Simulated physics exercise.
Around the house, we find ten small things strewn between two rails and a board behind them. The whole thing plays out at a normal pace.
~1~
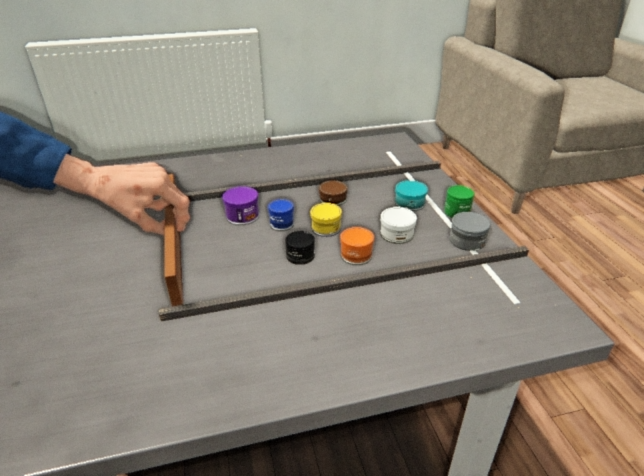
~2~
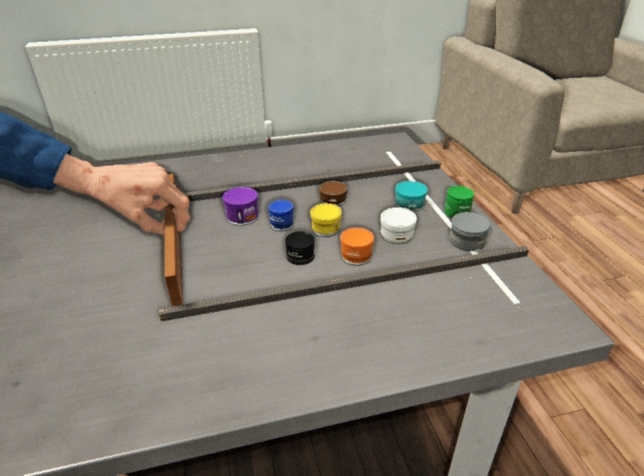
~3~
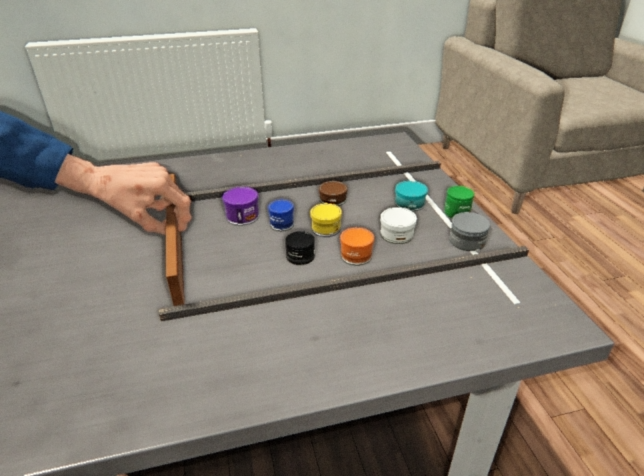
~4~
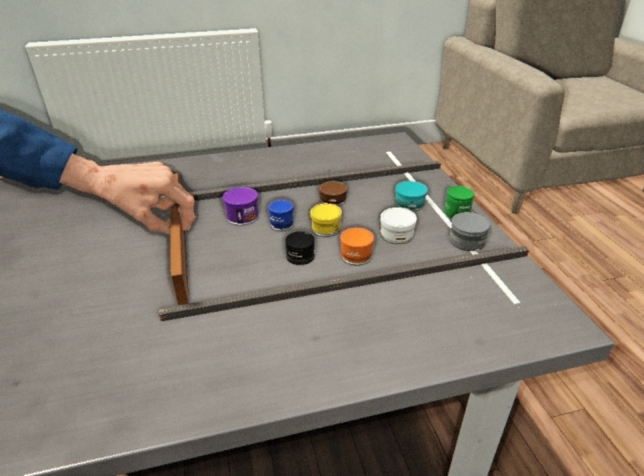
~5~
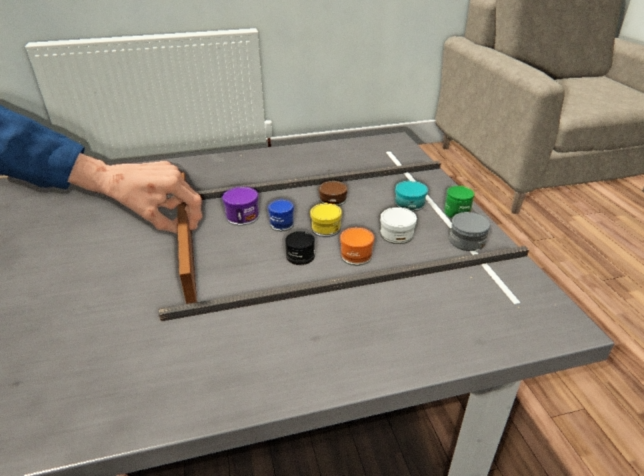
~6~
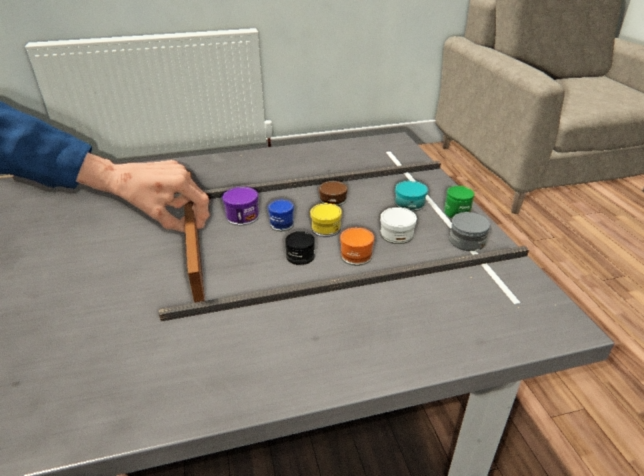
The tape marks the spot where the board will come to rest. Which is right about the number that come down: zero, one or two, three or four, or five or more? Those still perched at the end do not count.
Honestly, the push sends one or two of them over the end.
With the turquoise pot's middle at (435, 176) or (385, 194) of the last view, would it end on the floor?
First: Gone; second: Safe.
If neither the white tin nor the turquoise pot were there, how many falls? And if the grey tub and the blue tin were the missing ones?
The count is 0 in one try and 1 in the other, in that order.
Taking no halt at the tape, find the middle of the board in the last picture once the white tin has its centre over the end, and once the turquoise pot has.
The middle sits near (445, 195) for the first and near (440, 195) for the other.
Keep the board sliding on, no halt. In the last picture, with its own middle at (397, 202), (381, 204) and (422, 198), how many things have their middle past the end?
0; 0; 0.
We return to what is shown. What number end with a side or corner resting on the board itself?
5 touch it.
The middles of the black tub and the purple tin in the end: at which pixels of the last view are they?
Near (470, 223) and (436, 179).
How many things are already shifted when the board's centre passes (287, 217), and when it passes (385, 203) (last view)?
That makes 3 at the first spot and 8 at the second.
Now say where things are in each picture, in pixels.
In the first picture, green tub (459, 202); grey tub (469, 232); turquoise pot (411, 196); board (173, 234); tape (438, 211).
In the second picture, grey tub (469, 232); yellow tin (326, 220).
In the third picture, turquoise pot (411, 196); purple tin (242, 206).
In the fourth picture, green tub (459, 203); white tin (398, 226).
In the fifth picture, grey tub (469, 232); board (185, 232).
In the sixth picture, green tub (459, 203); grey tub (469, 232); turquoise pot (411, 196); board (192, 231); tape (438, 211).
Soon after, none off yet; green tub at rest near (459, 203); grey tub at rest near (469, 232); turquoise pot at rest near (411, 196).
At rest, the number that fall off is one or two; fallen, green tub.
